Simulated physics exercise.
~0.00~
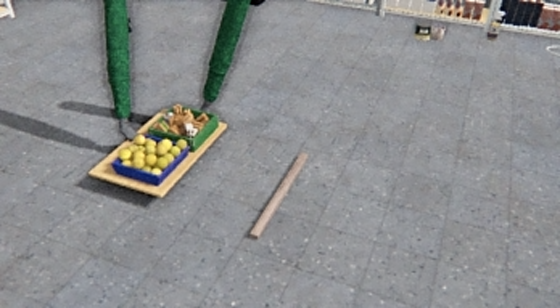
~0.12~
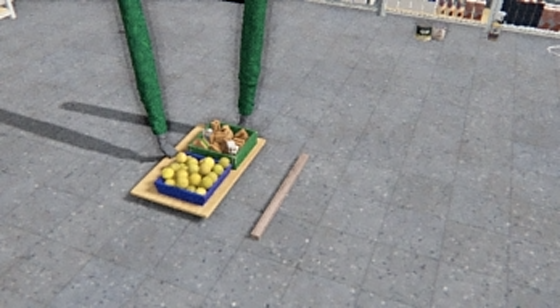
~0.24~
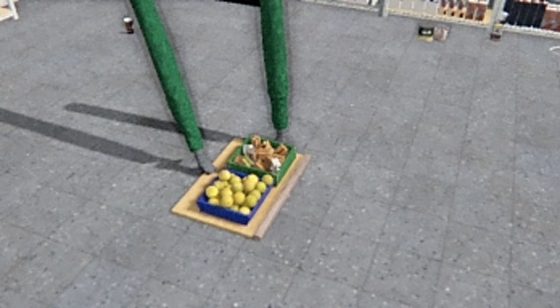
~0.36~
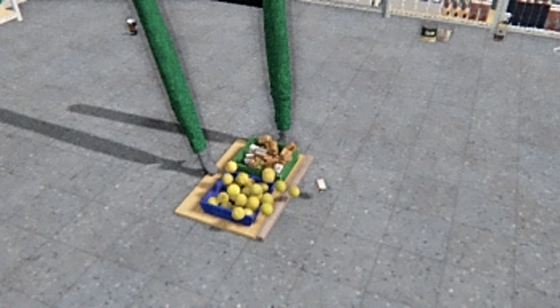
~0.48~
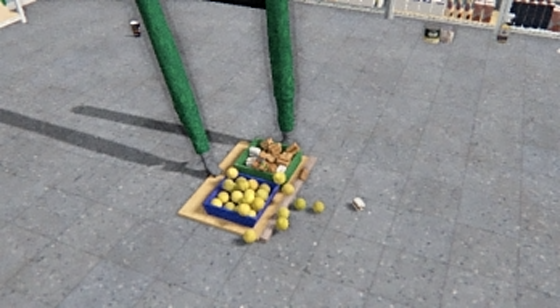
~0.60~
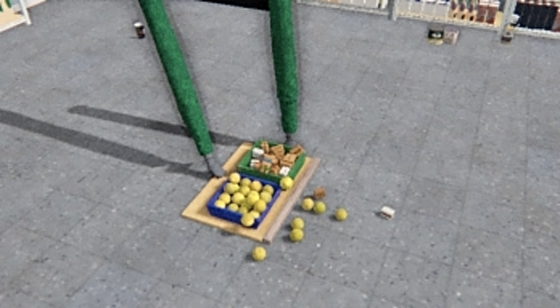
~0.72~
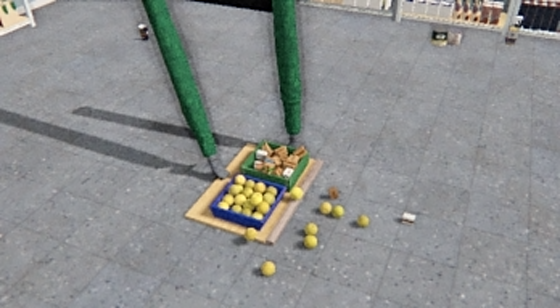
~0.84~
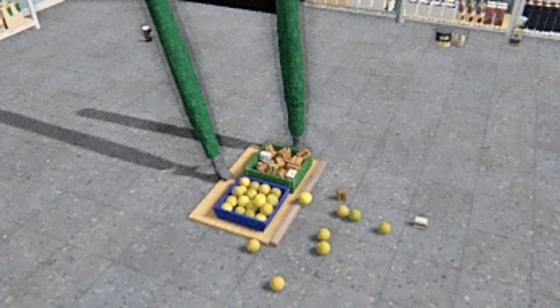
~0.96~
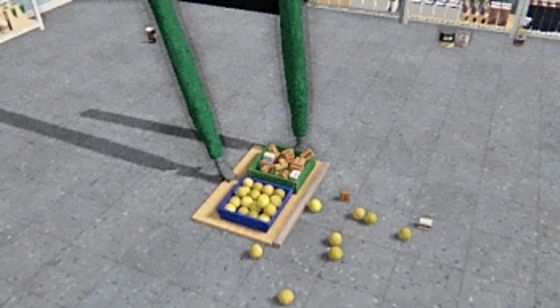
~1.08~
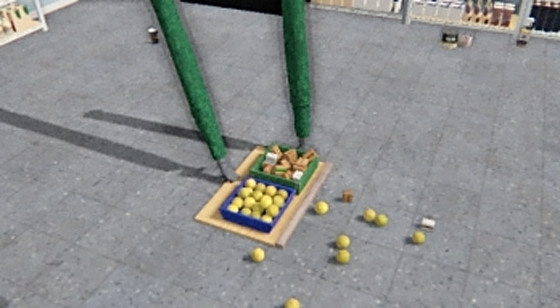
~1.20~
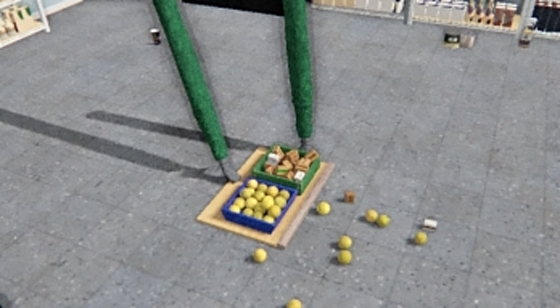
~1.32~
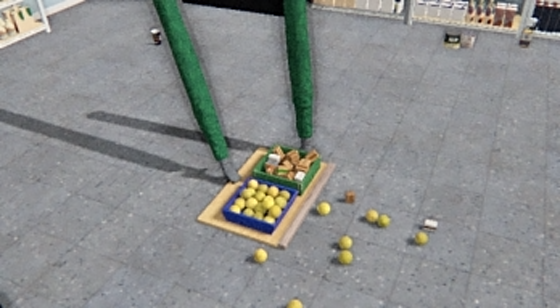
The clip opens on grey paving where two green-sleeved arms carry a wooden board holding a blue tray of yellow apples and a green tray of small parcels. The arms sweep the board down and to the right toward a wooden batten lying on the ground. The board stops abruptly against the batten, and several apples spill over the blue tray's right side along with a couple of parcels. The loose goods scatter and roll across the paving, then slow down. At the end, both trays remain on the board, still mostly full, with the arms holding it and the spilled pieces resting nearby.
